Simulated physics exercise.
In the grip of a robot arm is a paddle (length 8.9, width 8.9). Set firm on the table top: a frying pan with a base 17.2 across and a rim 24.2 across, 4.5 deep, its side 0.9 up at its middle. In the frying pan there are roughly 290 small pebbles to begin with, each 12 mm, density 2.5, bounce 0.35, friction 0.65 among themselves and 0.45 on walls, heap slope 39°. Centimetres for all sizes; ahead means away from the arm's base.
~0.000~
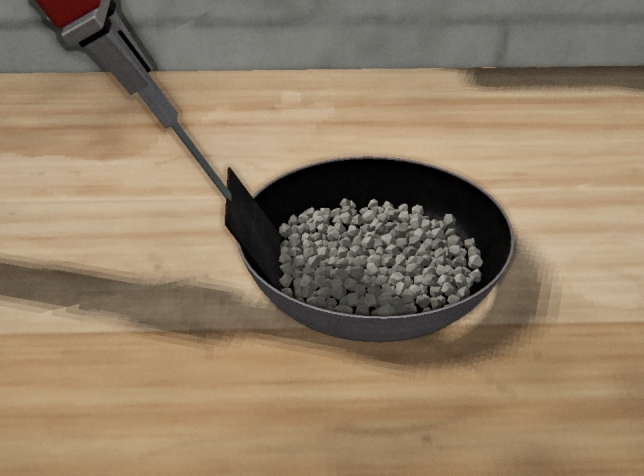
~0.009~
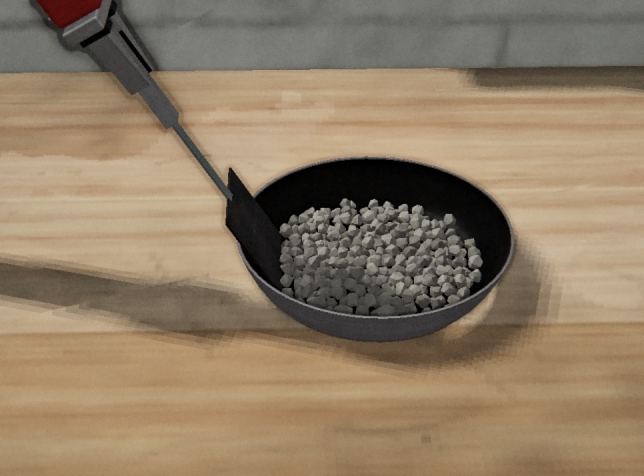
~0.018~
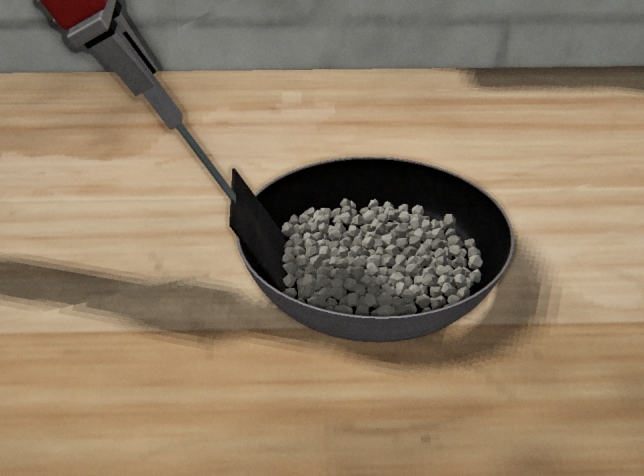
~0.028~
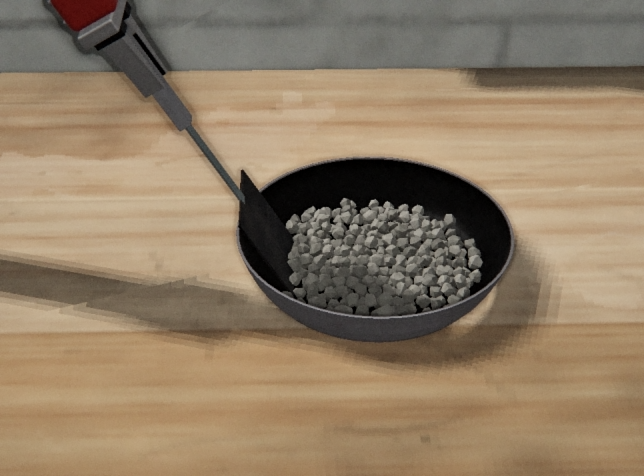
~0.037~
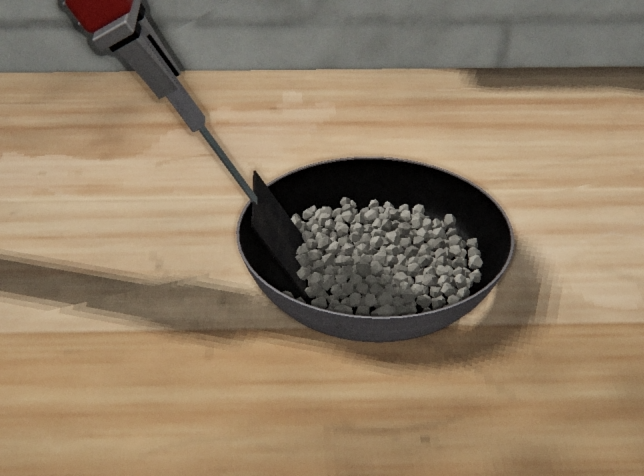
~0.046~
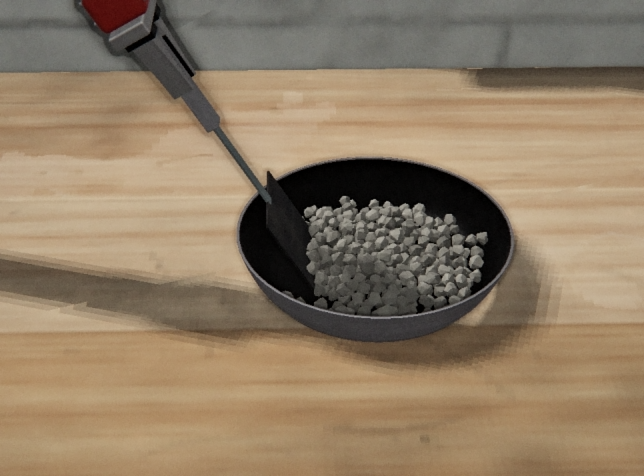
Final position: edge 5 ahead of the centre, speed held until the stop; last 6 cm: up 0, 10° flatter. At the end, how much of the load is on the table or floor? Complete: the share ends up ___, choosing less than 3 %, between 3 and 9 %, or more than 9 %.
The share ends up between 3 and 9 %.
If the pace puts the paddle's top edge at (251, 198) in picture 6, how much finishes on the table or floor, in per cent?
Expect some 5 per cent there.
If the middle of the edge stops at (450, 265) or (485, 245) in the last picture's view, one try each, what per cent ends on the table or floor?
Try 1: Approx. 15 %; try 2: Approx. 55 %.
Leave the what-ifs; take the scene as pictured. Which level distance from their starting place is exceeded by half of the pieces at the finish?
Roughly 6 cm.
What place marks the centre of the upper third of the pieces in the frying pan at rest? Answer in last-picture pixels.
Around (469, 242).
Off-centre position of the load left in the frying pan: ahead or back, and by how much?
I'd put it at roughly 5.0 cm toward the front.
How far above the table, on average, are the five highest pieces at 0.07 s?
Some 5 cm.
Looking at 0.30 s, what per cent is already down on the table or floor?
Fraction noted: Close to 4 per cent.
After 0.07 s, sloping 60°, highest piece 5 above the table; 292 in the frying pan.
After 0.09 s, sloping 57°, highest piece 6 above the table; 292 in the frying pan.
After 0.30 s, sloping 50°, highest piece 5 above the table; 276 in the frying pan, 14 on the table or floor, 2 on the blade or in flight.
After 1.35 s, sloping 50°, highest piece 5 above the table; 276 in the frying pan, 16 on the table or floor.
At rest, 276 in the frying pan, 16 on the table or floor. That is 5 % on the table or floor.
